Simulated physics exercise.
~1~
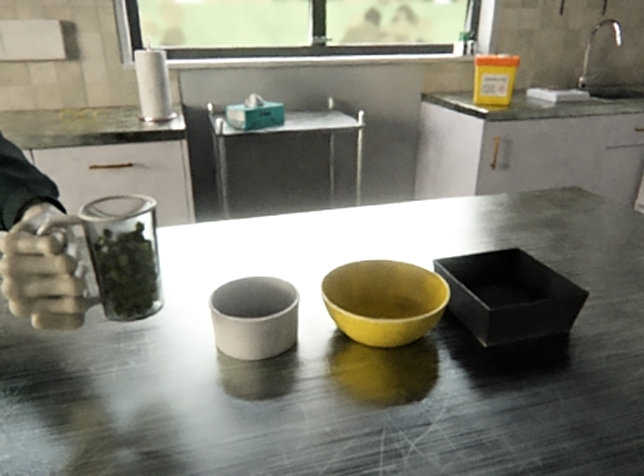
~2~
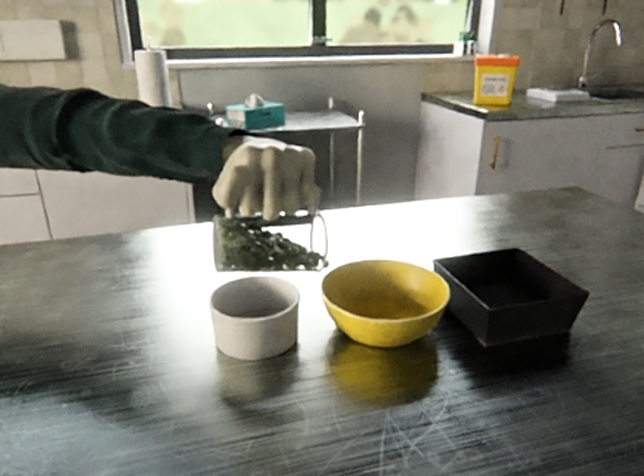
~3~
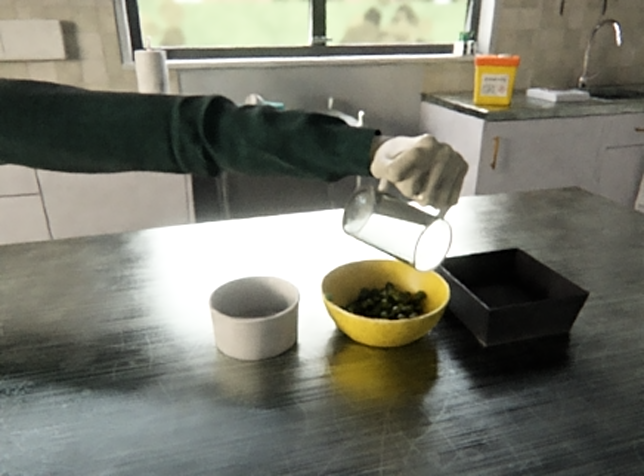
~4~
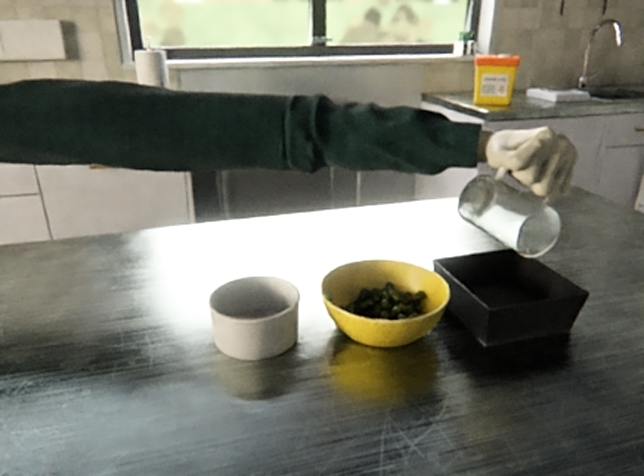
A gloved hand moves a clear cup right, tipping its dark pieces into the yellow bowl.
